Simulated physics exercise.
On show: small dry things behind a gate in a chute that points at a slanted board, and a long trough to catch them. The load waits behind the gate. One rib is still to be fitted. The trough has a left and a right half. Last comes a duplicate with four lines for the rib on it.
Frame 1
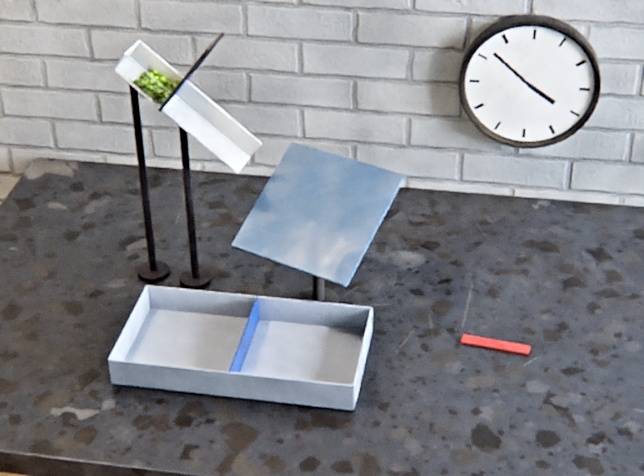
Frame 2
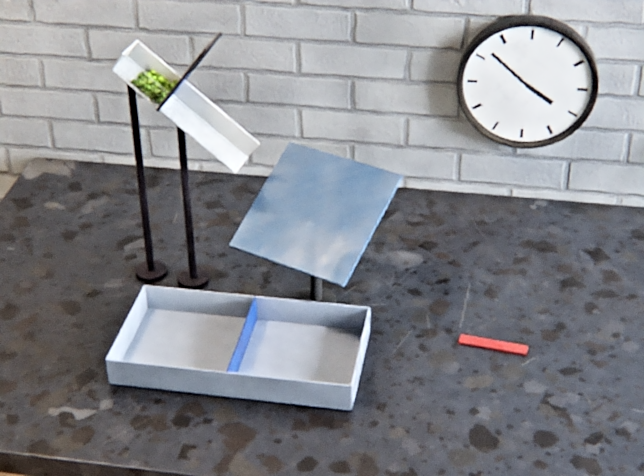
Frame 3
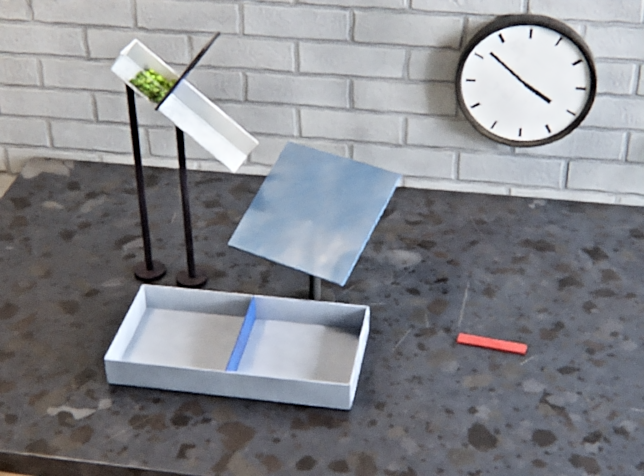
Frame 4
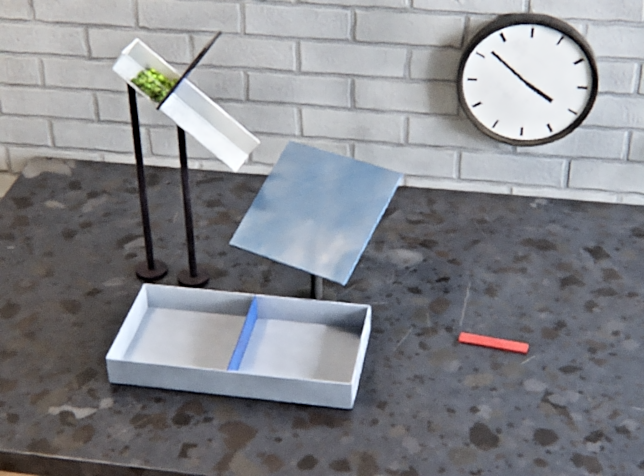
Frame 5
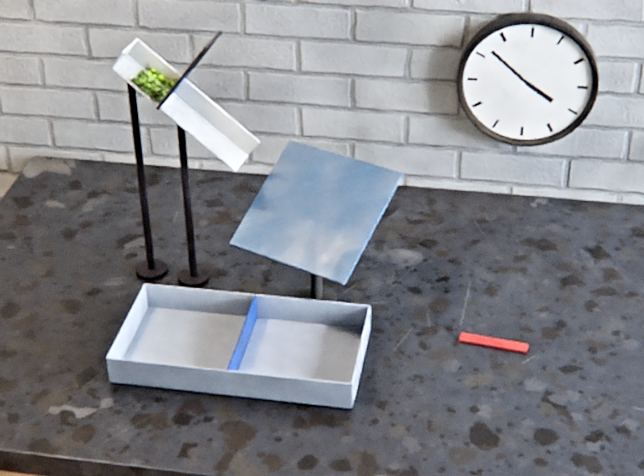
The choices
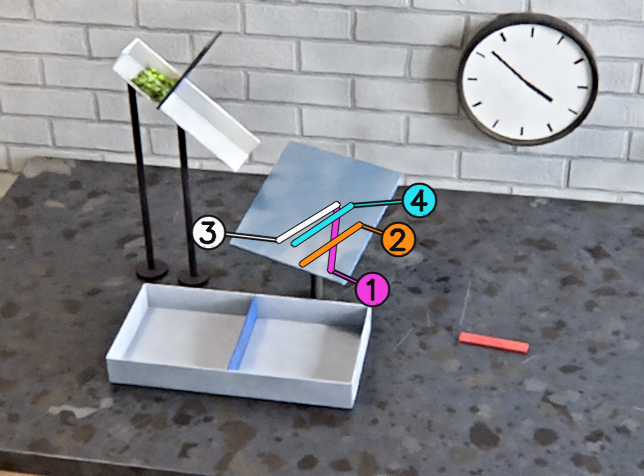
On a dark, mottled stone-like countertop before a white brick wall, seen from slightly above, a round black-rimmed clock hangs at right. A sloping white chute on two black posts holds small green pieces behind a dark gate at left, near a tilted blue-grey board, a pale trough with a blue divider, and a red bar. Nothing among them moves, the gate staying shut, while the view shifts very slightly.
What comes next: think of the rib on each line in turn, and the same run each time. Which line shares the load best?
4 beats the others.
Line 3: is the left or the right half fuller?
The left half.
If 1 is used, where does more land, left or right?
More lands on the right.
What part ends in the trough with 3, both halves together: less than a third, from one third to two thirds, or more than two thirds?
More than two thirds.
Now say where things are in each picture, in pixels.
In the first frame, load behind the gate at (155, 85), dried peas; lip of the chute at (244, 165), sloping fairly steeply.
In the second frame, middle of the board at (315, 210), tilted fairly steeply; middle of its low edge at (285, 265); of its high edge at (345, 158).
In the third frame, front corners of the trough at (105, 359) and (350, 385); front end of its middle wall at (226, 372); gate still shut at (179, 82).
In the fourth frame, middle of the load at (153, 84); lip at (242, 164).
In the fifth frame, middle of the load at (153, 84); lip at (242, 164).
On the marked copy, line 1 from (337, 209) to (330, 270); line 2 from (359, 224) to (302, 263); line 3 from (336, 204) to (278, 240); line 4 from (351, 205) to (294, 243).
With 1, of what is caught, a small part in the left half, most in the right.
With 2, of what is caught, about a quarter in the left half, most in the right.
With 3, of what is caught, most in the left half, a small part in the right.
With 4, of what is caught, about half in the left half, about half in the right.
